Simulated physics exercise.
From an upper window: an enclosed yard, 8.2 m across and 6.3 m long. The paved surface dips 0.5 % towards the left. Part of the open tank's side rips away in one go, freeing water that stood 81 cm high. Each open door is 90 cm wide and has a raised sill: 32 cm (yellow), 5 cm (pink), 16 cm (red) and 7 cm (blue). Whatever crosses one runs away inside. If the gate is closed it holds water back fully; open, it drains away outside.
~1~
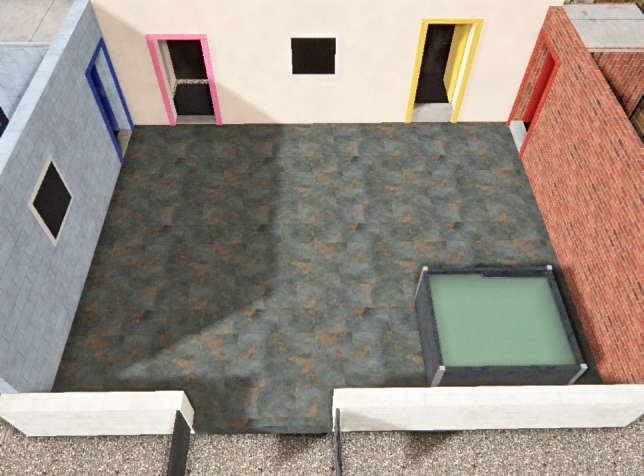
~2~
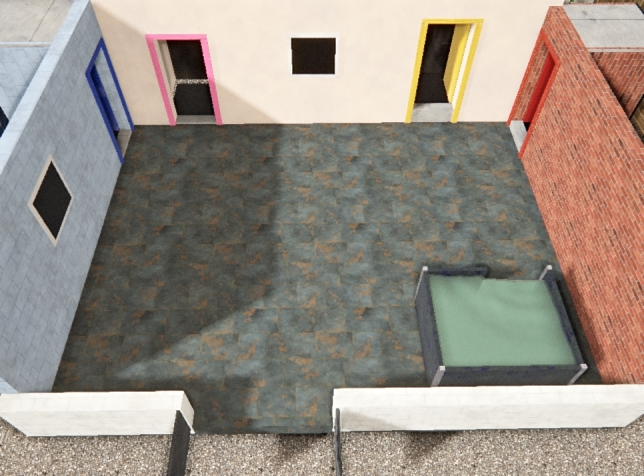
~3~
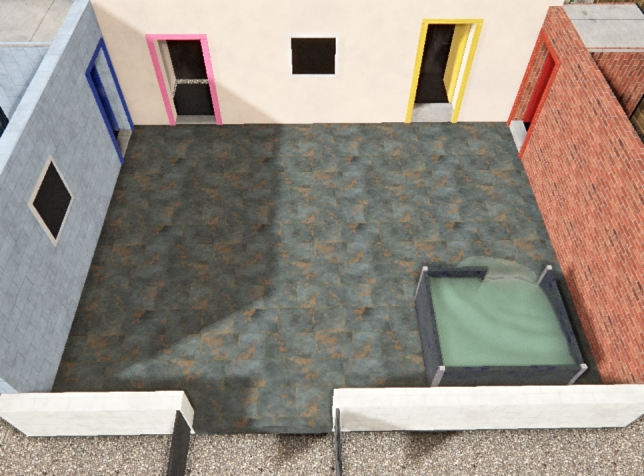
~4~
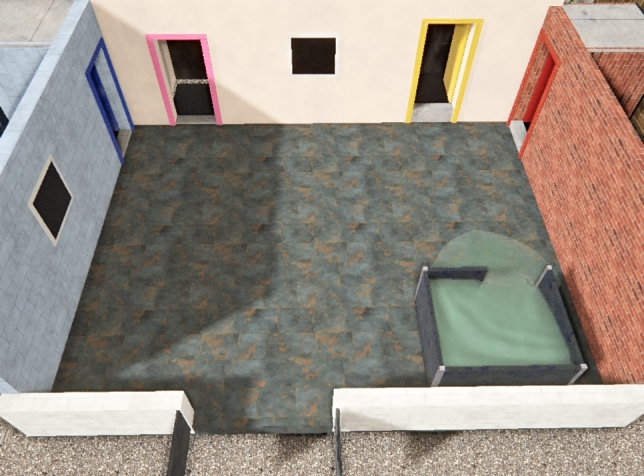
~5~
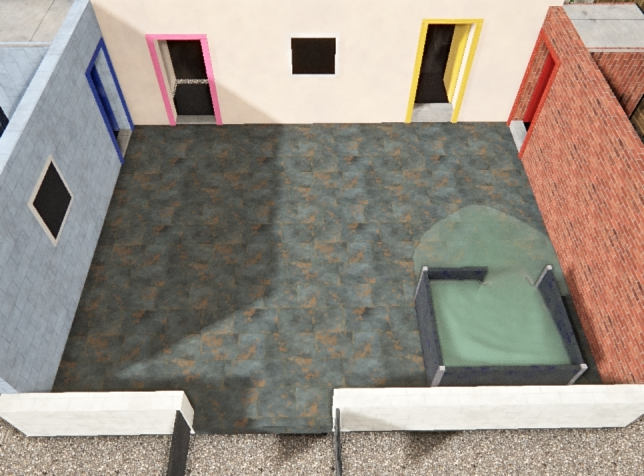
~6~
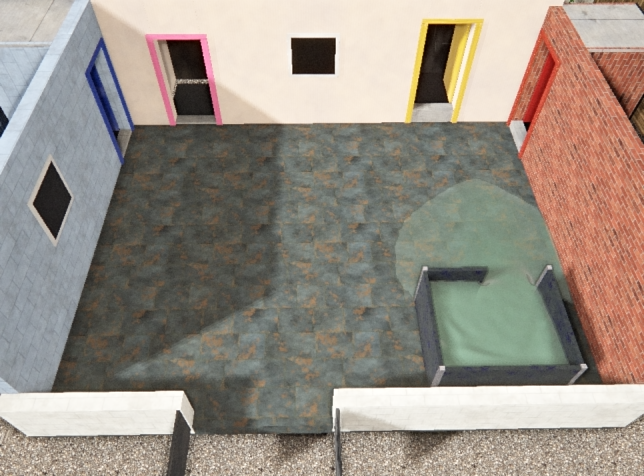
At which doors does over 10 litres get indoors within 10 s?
The water let in: At the yellow door it does not reach the limit; at the pink door it keeps below the limit; at the red door it passes the limit; at the blue door it goes over the limit.
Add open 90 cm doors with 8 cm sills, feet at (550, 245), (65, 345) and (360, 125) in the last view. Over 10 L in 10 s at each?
In that order: Past it, under, past it.
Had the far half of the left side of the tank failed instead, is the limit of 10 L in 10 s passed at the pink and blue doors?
Then: Pink above, blue above.
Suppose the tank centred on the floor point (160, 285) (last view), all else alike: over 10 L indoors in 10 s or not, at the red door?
Then: Red under.
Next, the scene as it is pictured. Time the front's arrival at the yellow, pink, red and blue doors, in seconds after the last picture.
Yellow 0.6 s, pink 2.8 s, red 0.5 s, blue 3.8 s.
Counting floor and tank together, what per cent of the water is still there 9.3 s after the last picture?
About 92 per cent.
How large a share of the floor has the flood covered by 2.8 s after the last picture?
About 35 per cent.
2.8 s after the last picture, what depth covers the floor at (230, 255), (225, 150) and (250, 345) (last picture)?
Roughly 0, 1 and 0 cm, in turn.
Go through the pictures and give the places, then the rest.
In the first picture, still water, 81 cm deep, in the open tank at (498, 318).
In the second picture, water pours out on the open tank's far side and has run 0.6 m, to a hidden place; typically 10 cm deep outside, 81 cm at the open tank's back.
In the third picture, the front is at (468, 261), 0.9 m from the gap on the open tank's far side; 0.9 m2 of floor is under water; 80 cm left at the back of the open tank.
In the fourth picture, water pours out on the open tank's far side and has run 1.4 m, to (472, 234); typically 8 cm deep outside, 73 cm at the open tank's back.
In the fifth picture, water pours out on the open tank's far side and has run 2.1 m, to (475, 207); typically 6 cm deep outside, 69 cm at the open tank's back.
In the sixth picture, water pours out on the open tank's far side and has run 2.7 m, to (480, 182); typically 5 cm deep outside, 69 cm at the open tank's back.
Then, 0.7 s after the last picture water covers 25 % of the floor and is deepest (36 cm) near (500, 289); yellow door 13 cm at the sill, 0 L in, pink door not reached, red door 9 cm at the sill, 0 L in, blue door not reached.
Then, 1.5 s after the last picture water covers 30 % of the floor and is deepest (44 cm) near (480, 122); yellow door 28 cm at the sill, 0 L in, pink door not reached, red door 20 cm at the sill, 4 L in, blue door not reached.
Then, 2.8 s after the last picture water covers 35 % of the floor and is deepest (25 cm) near (486, 145); yellow door 19 cm at the sill, 0 L in, pink door 1 cm at the sill, 0 L in, red door 24 cm at the sill, 46 L in, blue door not reached.
Then, 5.3 s after the last picture water covers 65 % of the floor and is deepest (16 cm) near (126, 154); yellow door 12 cm at the sill, 0 L in, pink door 5 cm at the sill, 0 L in, red door 12 cm at the sill, 66 L in, blue door 16 cm at the sill, 36 L in.
Then, 9.3 s after the last picture water covers 85 % of the floor and is deepest (12 cm) near (45, 413); yellow door 5 cm at the sill, 0 L in, pink door 5 cm at the sill, 3 L in, red door 4 cm at the sill, 66 L in, blue door 11 cm at the sill, 120 L in.
